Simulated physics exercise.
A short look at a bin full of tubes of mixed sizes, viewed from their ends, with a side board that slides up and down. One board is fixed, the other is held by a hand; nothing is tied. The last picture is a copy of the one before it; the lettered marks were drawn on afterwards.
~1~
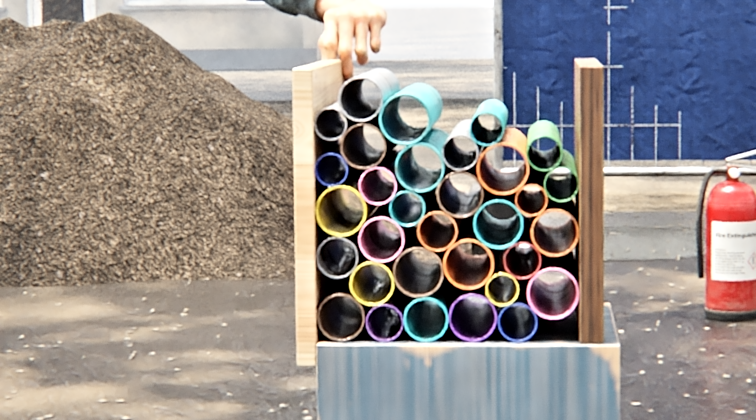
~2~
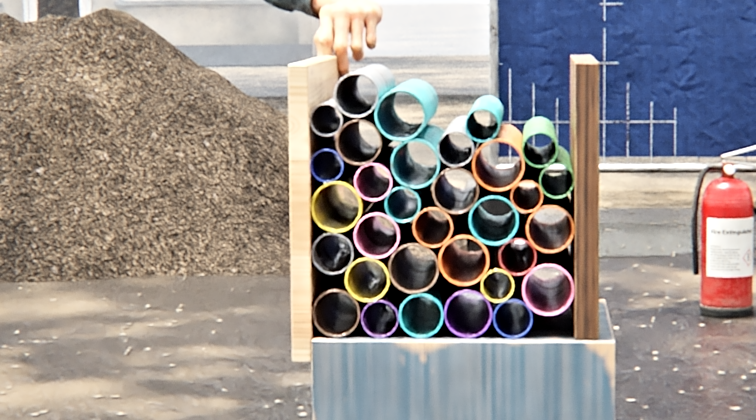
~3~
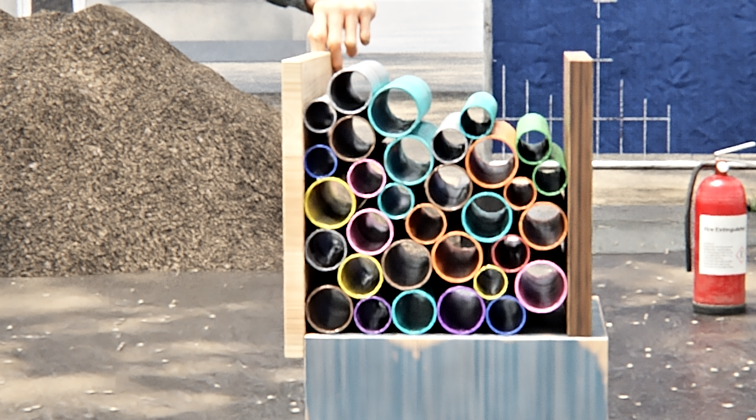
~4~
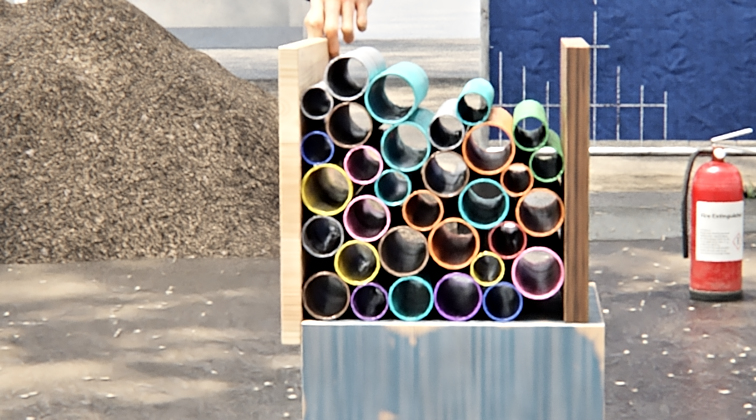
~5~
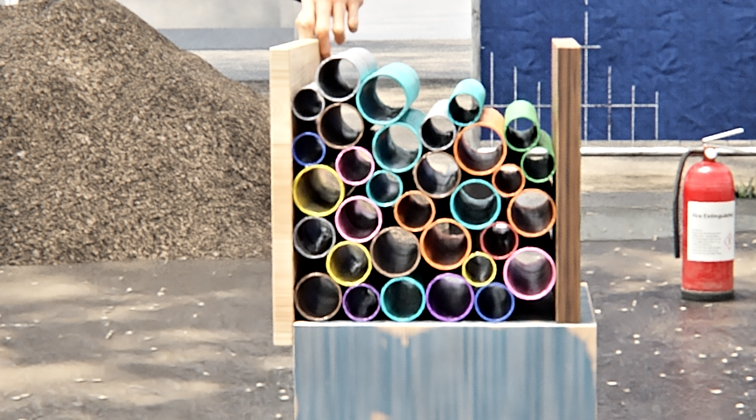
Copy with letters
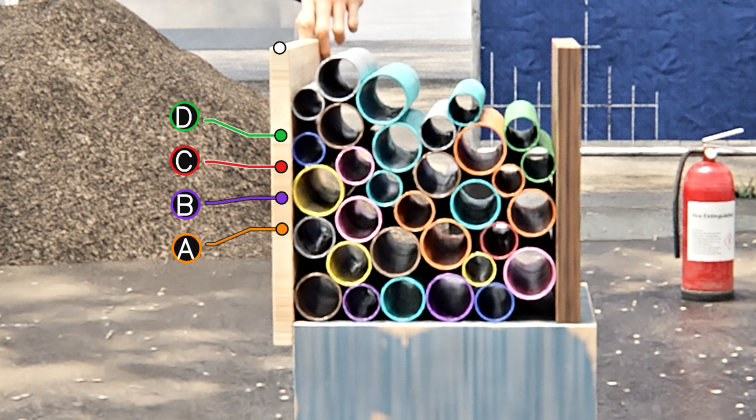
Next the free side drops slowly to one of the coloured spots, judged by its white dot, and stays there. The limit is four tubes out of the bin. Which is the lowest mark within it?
The answer is mark C.
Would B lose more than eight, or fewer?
It loses fewer than eight.
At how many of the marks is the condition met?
Two of the four.
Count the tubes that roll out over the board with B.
At B the number is five.
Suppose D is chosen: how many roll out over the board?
At D the number is none.
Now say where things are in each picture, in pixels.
In the first frame, a pink tube (382, 239); a turquoise tube (499, 224); a blue tube (332, 170).
In the second frame, a blue tube (327, 166); a grey tube (326, 120).
In the third frame, a grey tube (350, 91); side board (312, 193).
In the fourth frame, a brown tube (326, 296); a yellow tube (357, 262).
In the fifth frame, a pink tube (359, 219); a turquoise tube (476, 204); a blue tube (309, 150).
On the marked copy, A at (282, 229); B at (282, 198); C at (281, 166); D at (281, 135); the white dot at (280, 48).
With C. Early on, top of the board (292, 104).
Further on, top of the board (292, 166).
At the end, top of the board (292, 166), two out over the board.
As for the rest, A five out over the board; B five out over the board; D none out over the board.
